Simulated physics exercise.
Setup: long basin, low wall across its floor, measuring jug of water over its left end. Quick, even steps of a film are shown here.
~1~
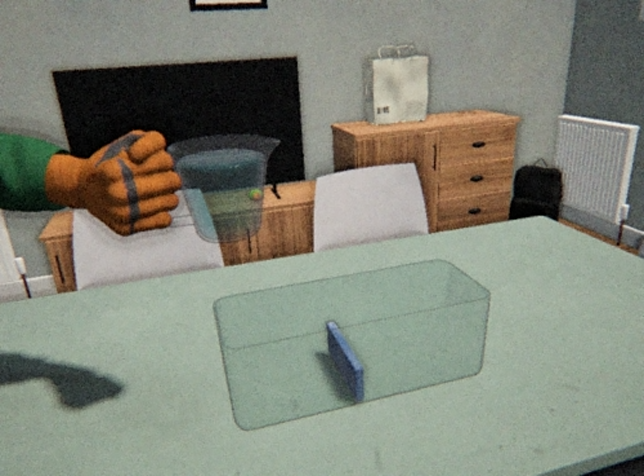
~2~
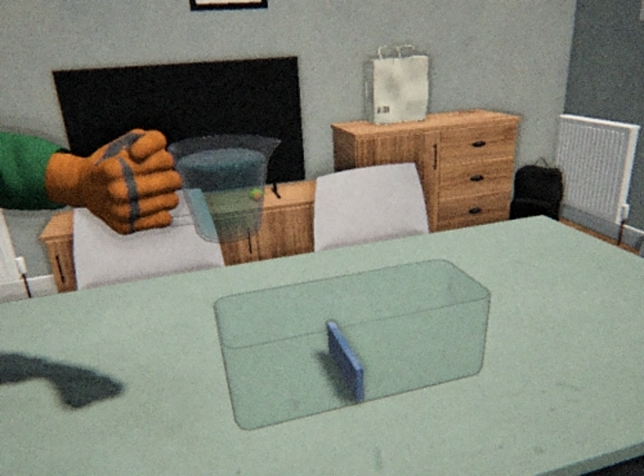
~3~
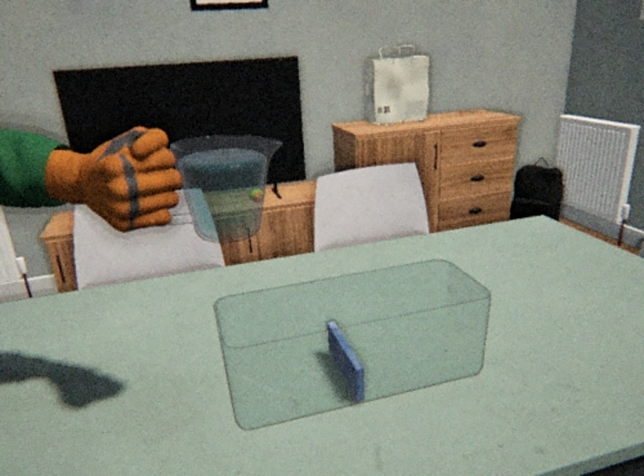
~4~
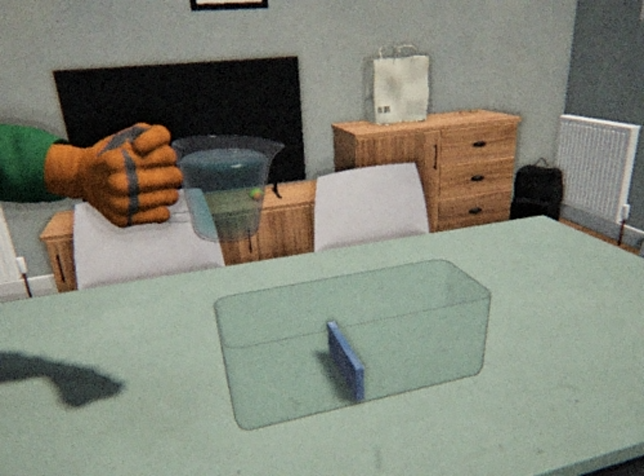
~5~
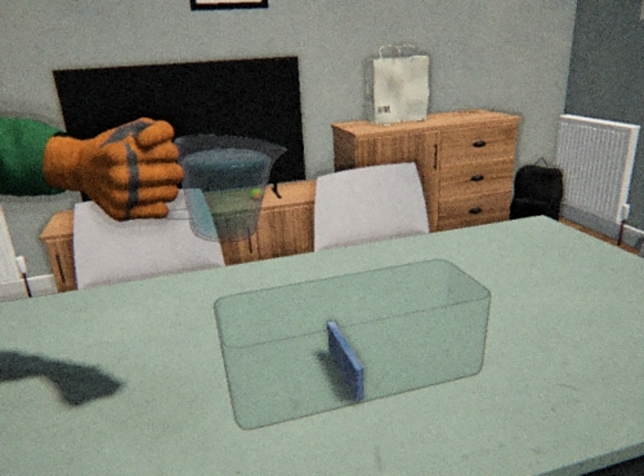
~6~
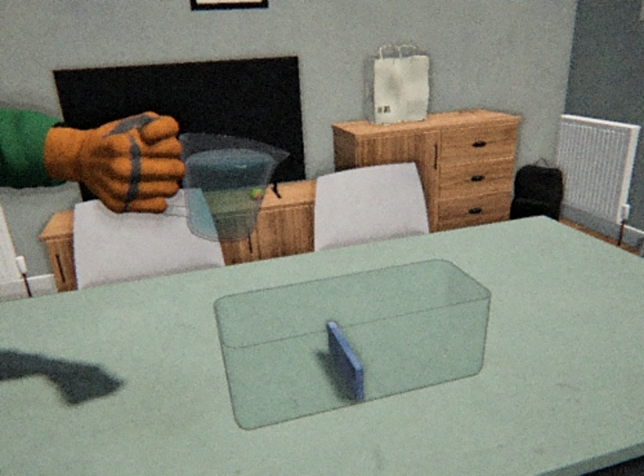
In a room with a pale green table, an orange-gloved hand holds a clear jug of water above the left end of a long transparent basin with a low blue wall inside, gradually tilting the jug slightly rightward.
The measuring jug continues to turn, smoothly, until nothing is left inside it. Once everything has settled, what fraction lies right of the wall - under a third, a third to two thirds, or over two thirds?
A third to two thirds.
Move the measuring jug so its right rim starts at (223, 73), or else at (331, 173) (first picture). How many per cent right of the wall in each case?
It comes out at around 5 percent and then around 90 percent.
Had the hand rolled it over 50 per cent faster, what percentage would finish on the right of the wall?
Close to 30 out of every hundred.
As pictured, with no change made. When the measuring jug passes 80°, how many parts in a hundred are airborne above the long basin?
Around 30 %.
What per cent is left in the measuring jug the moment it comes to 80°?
I'd put it at some 60 in a hundred.
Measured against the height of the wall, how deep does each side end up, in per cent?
On the left 30 %, on the right 20 %.
A moment on, the measuring jug is tipped on its side and 61 per cent is still to pour, 1 is left of the wall and 8 right of it.
Next, the measuring jug is tipped right over and 5 per cent is still to pour, 41 is left of the wall and 39 right of it.
Then the measuring jug is tipped right over and 0 per cent is still to pour, 58 is left of the wall and 40 right of it.
Later the measuring jug is tipped right over and 0 per cent is still to pour, 58 is left of the wall and 40 right of it.
At rest 58 per cent lies left of the wall, 40 right of it and 2 outside.
